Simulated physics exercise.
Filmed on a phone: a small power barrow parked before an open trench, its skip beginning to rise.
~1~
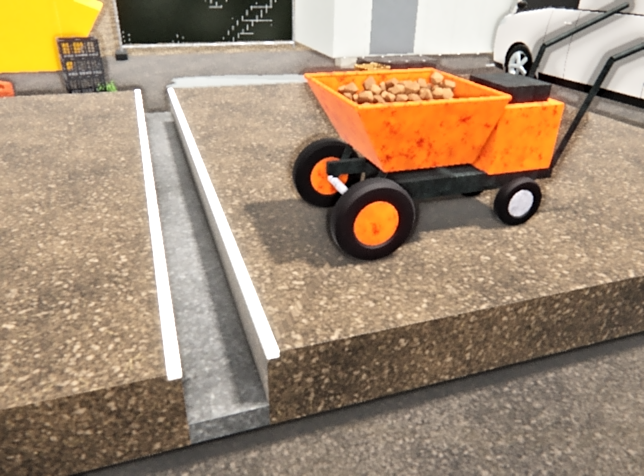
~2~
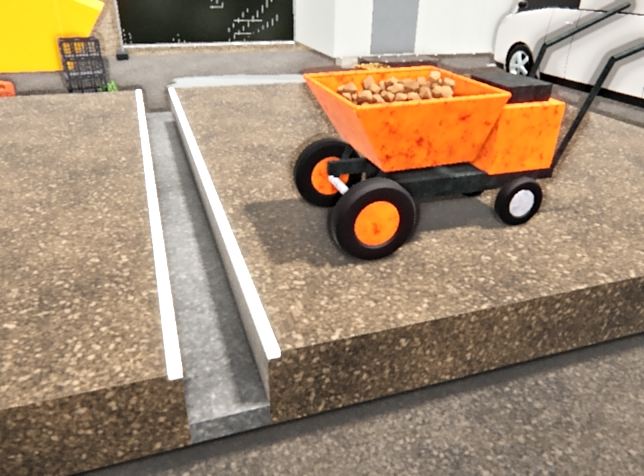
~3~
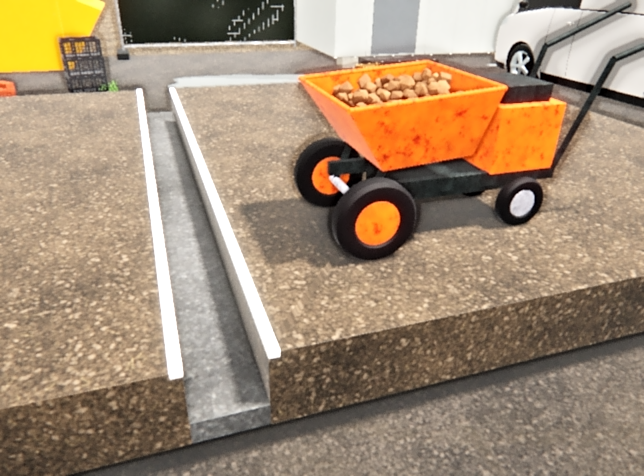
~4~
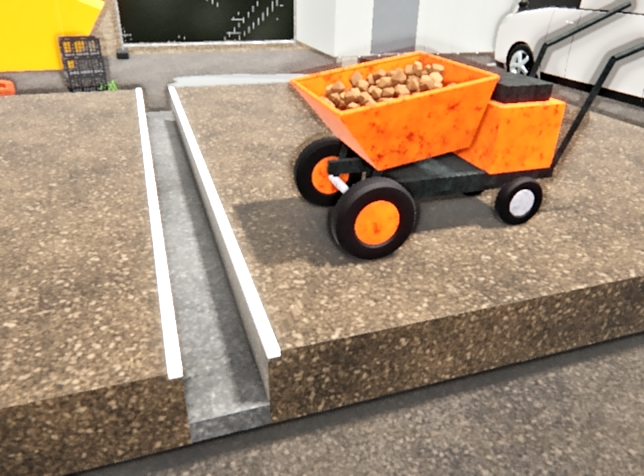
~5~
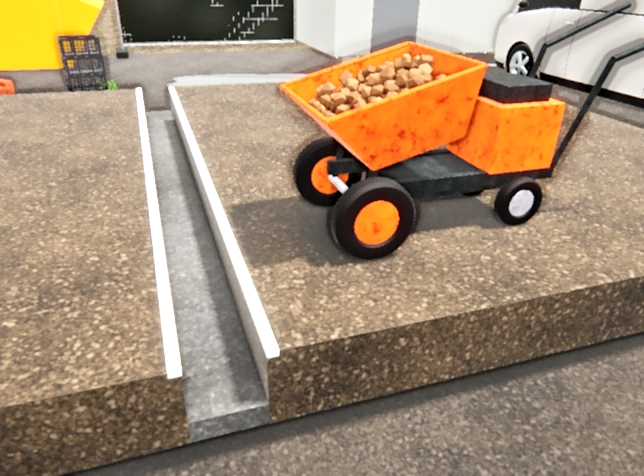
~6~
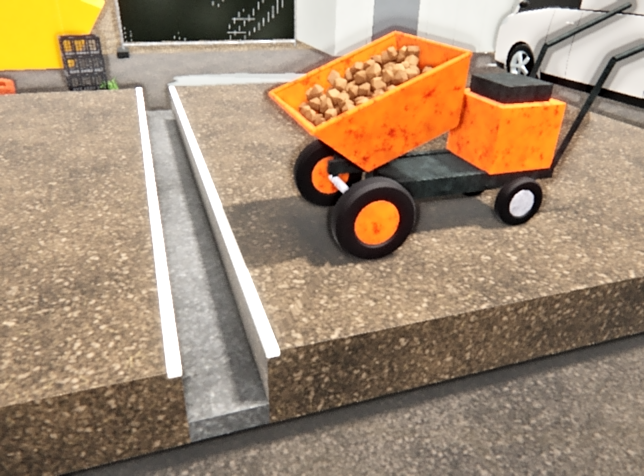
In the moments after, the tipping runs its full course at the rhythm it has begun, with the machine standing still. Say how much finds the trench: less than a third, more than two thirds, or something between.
It catches more than two thirds.
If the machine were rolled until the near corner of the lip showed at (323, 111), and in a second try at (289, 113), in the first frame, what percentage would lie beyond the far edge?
About 10 and 50 per cent.
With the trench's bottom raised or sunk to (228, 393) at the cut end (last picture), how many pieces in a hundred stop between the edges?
Near 80 %.
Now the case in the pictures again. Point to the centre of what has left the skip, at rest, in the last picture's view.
Roughly at (202, 273).
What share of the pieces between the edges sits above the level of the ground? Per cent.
It comes to 5 per cent or so.
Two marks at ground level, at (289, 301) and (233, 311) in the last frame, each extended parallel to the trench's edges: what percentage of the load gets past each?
Near 100 % and 70 %.
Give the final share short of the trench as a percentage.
Close to 10 per cent.
Just after the last frame, skip tipped steeply; every one in the skip.
A moment on, skip tipped right over; the larger part in the skip; just a few short of the trench; roughly a quarter in or heaped over the trench; just a few beyond it; just a few falling.
Further on, skip tipped right over; roughly a quarter in the skip; about a tenth short of the trench; the larger part in or heaped over the trench; just a few beyond it.
When it is over, skip tipped right over; just a few in the skip; about a tenth short of the trench; almost all in or heaped over the trench; just a few beyond it.
